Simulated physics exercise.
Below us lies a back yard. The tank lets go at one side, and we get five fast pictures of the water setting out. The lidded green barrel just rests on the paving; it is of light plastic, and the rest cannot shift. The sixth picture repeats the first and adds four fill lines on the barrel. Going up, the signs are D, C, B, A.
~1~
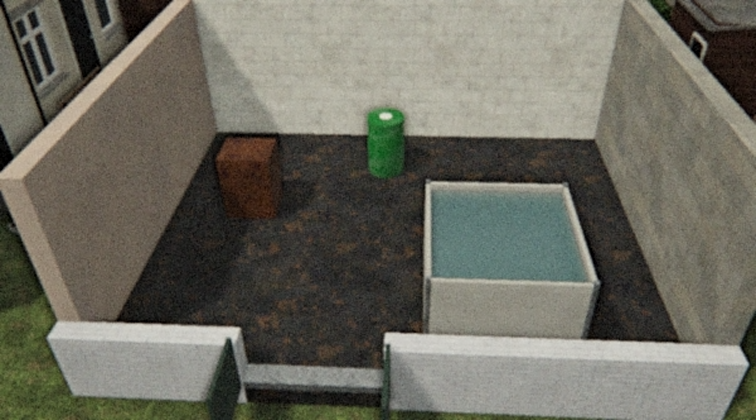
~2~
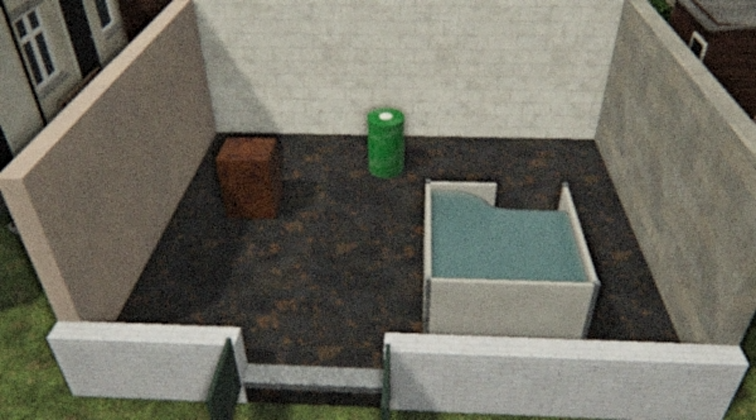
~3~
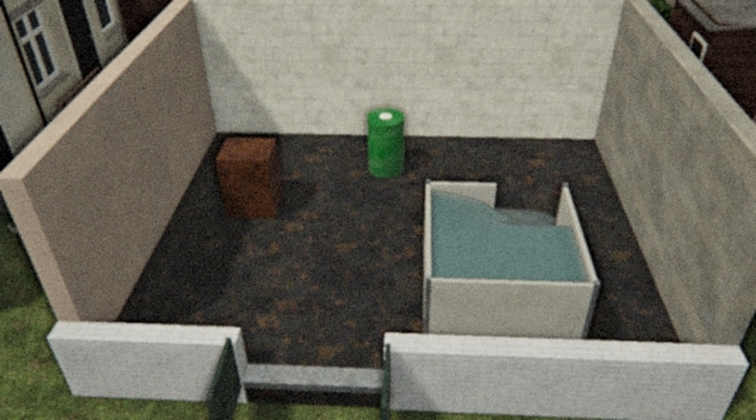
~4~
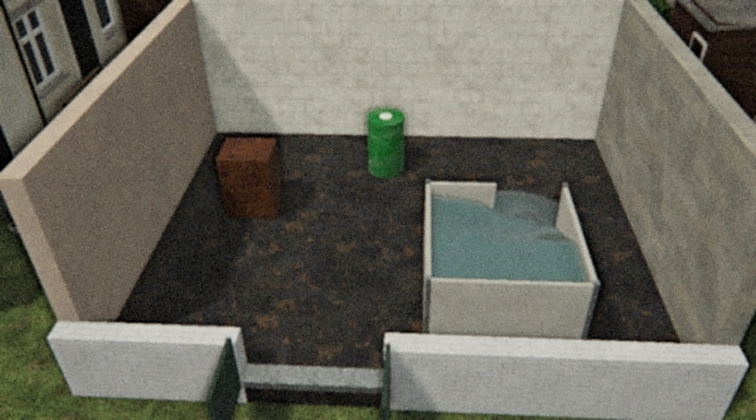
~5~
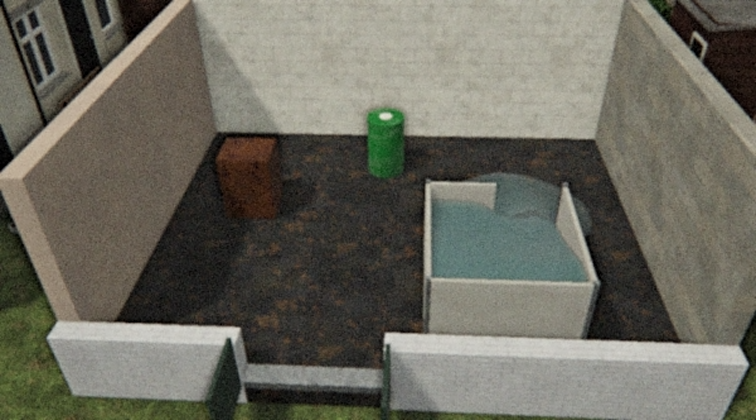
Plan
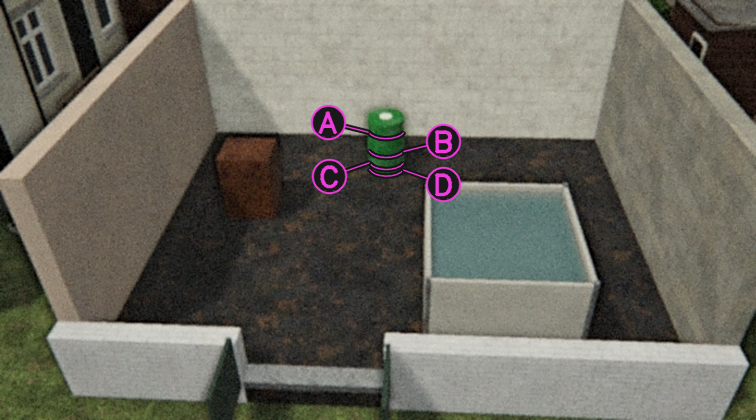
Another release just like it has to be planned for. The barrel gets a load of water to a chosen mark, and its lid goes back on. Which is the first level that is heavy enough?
The limit is B.
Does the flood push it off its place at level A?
No, that is safe.
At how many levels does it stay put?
Two of the four.
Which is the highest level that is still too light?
C it is.
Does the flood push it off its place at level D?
Yes, it does.
On the marked copy, A at (385, 138); B at (385, 157); C at (385, 169); D at (385, 176); from the bottom up D, C, B, A.
With A, it does not move.
With B, it does not move.
With C, it is pushed about its own width away.
With D, it is pushed about 4 times its own width away.
